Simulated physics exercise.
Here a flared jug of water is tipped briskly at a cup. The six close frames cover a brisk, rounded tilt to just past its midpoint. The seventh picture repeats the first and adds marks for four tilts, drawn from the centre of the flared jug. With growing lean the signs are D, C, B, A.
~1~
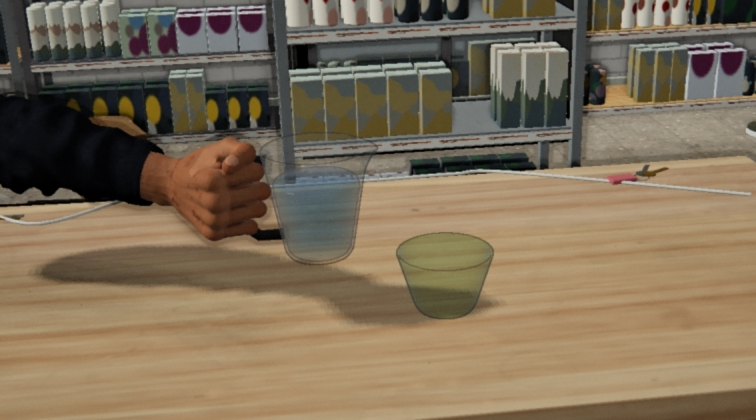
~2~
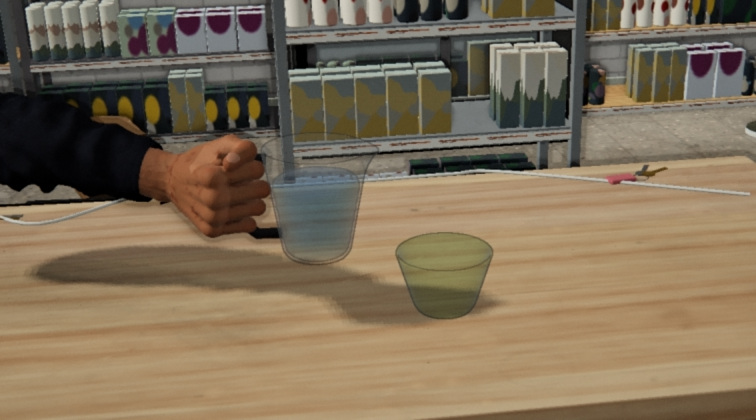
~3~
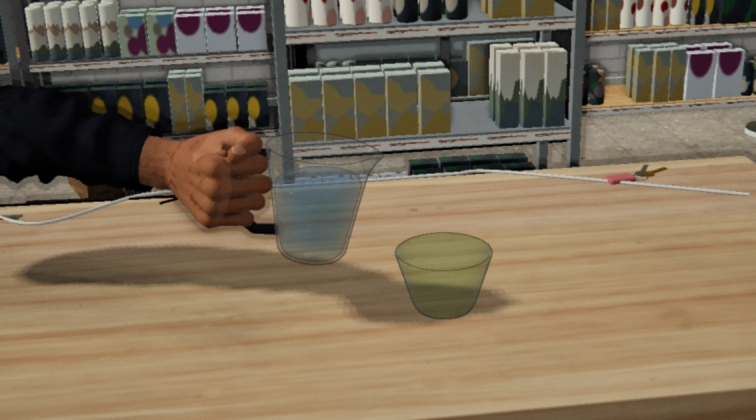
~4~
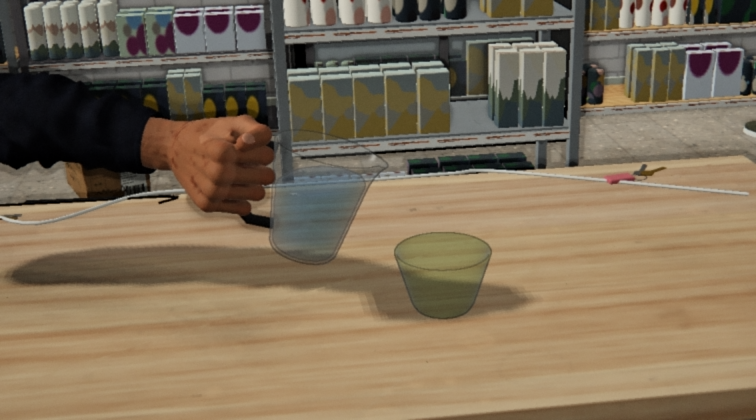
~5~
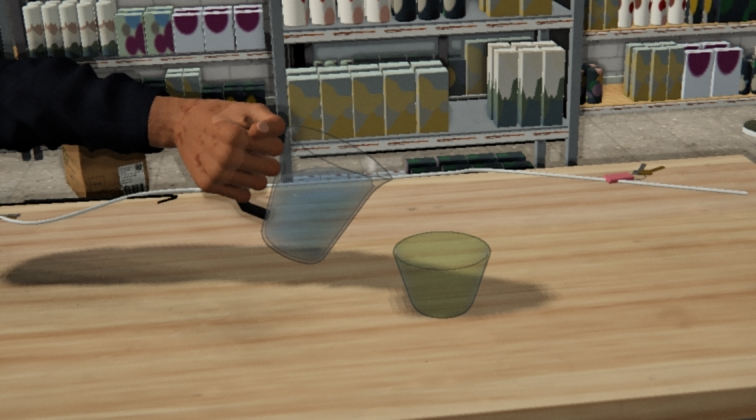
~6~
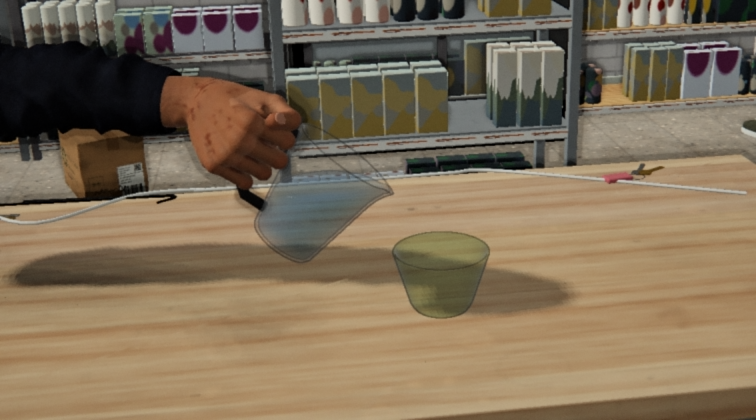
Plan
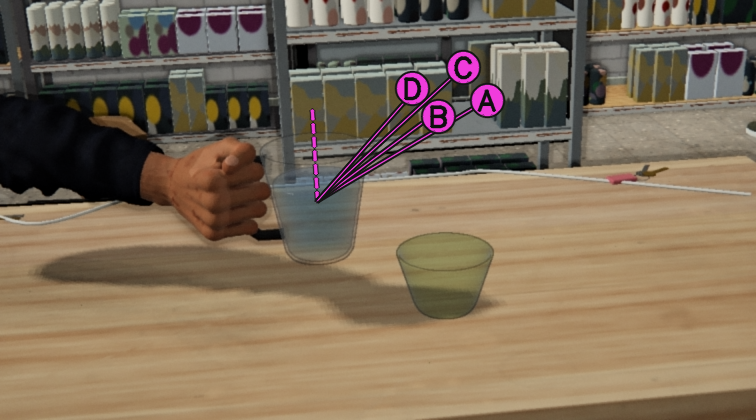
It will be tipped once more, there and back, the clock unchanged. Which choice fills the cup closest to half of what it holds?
A.
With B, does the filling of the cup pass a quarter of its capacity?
Yes, it does.
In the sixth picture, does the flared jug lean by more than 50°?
No, it does not.
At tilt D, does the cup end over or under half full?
Under half.
On the marked copy, A at (472, 108); B at (422, 123); C at (450, 78); D at (403, 103).
With A, the cup ends with about 50 % of what it can hold.
With B, the cup ends with about 35 % of what it can hold.
With C, the cup ends with about 22 % of what it can hold.
With D, the cup ends with about 12 % of what it can hold.
